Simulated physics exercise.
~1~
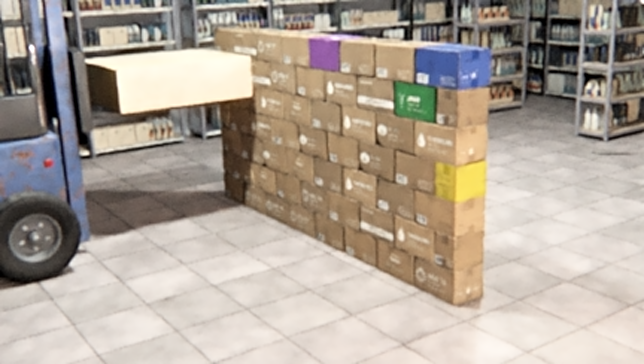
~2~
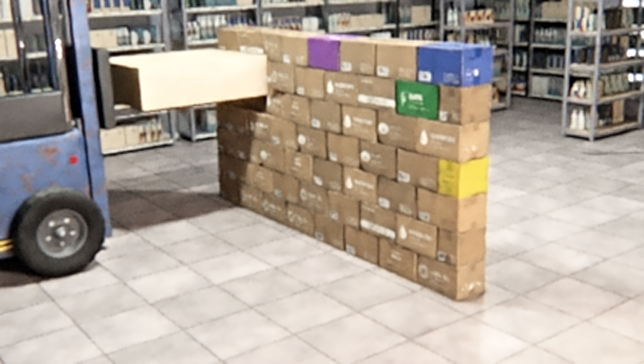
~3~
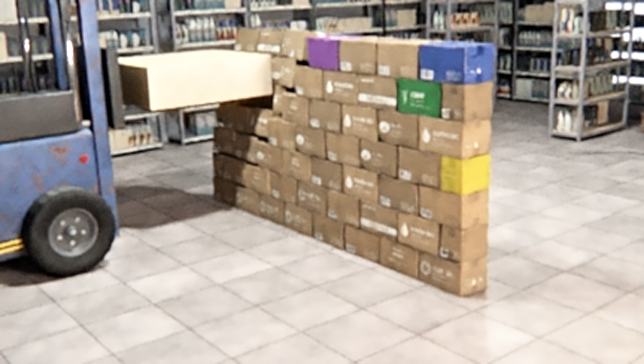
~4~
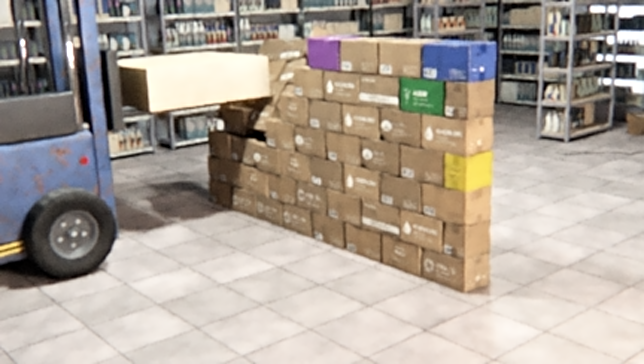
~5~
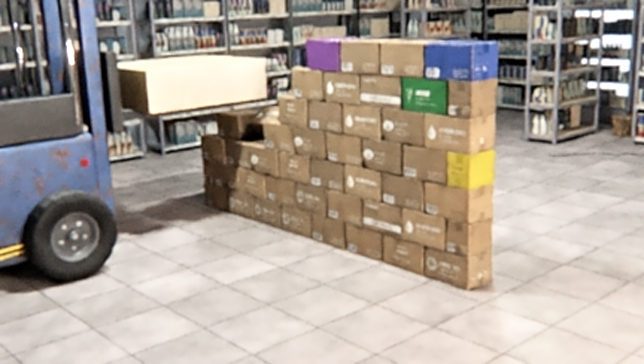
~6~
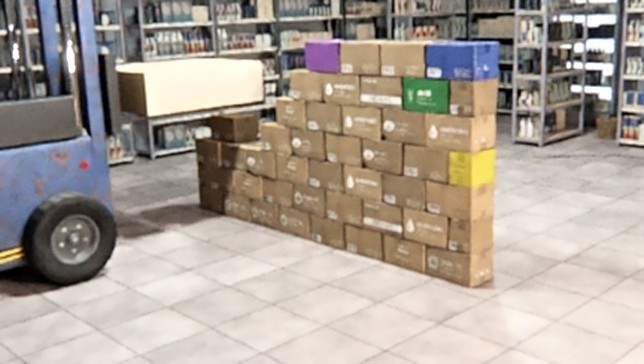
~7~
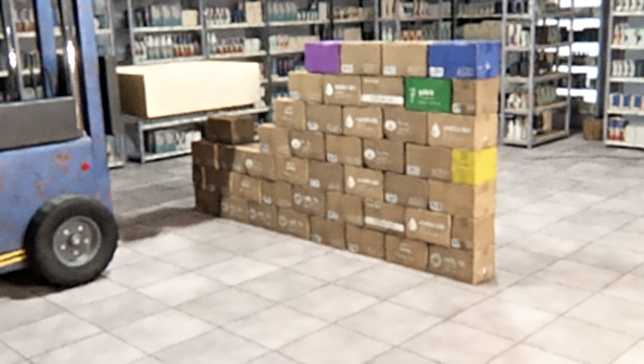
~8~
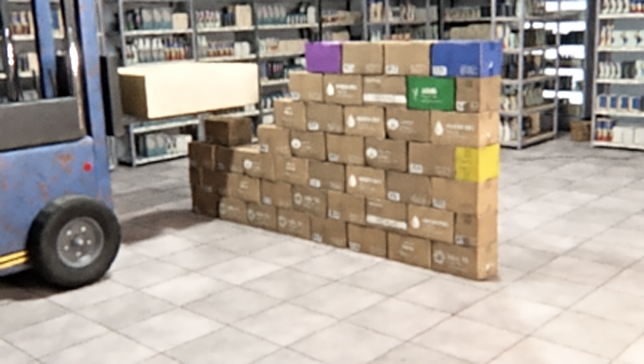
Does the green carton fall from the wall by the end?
No, the green carton stays at its level near the upper right of the wall. Only cartons toward the left end come down.
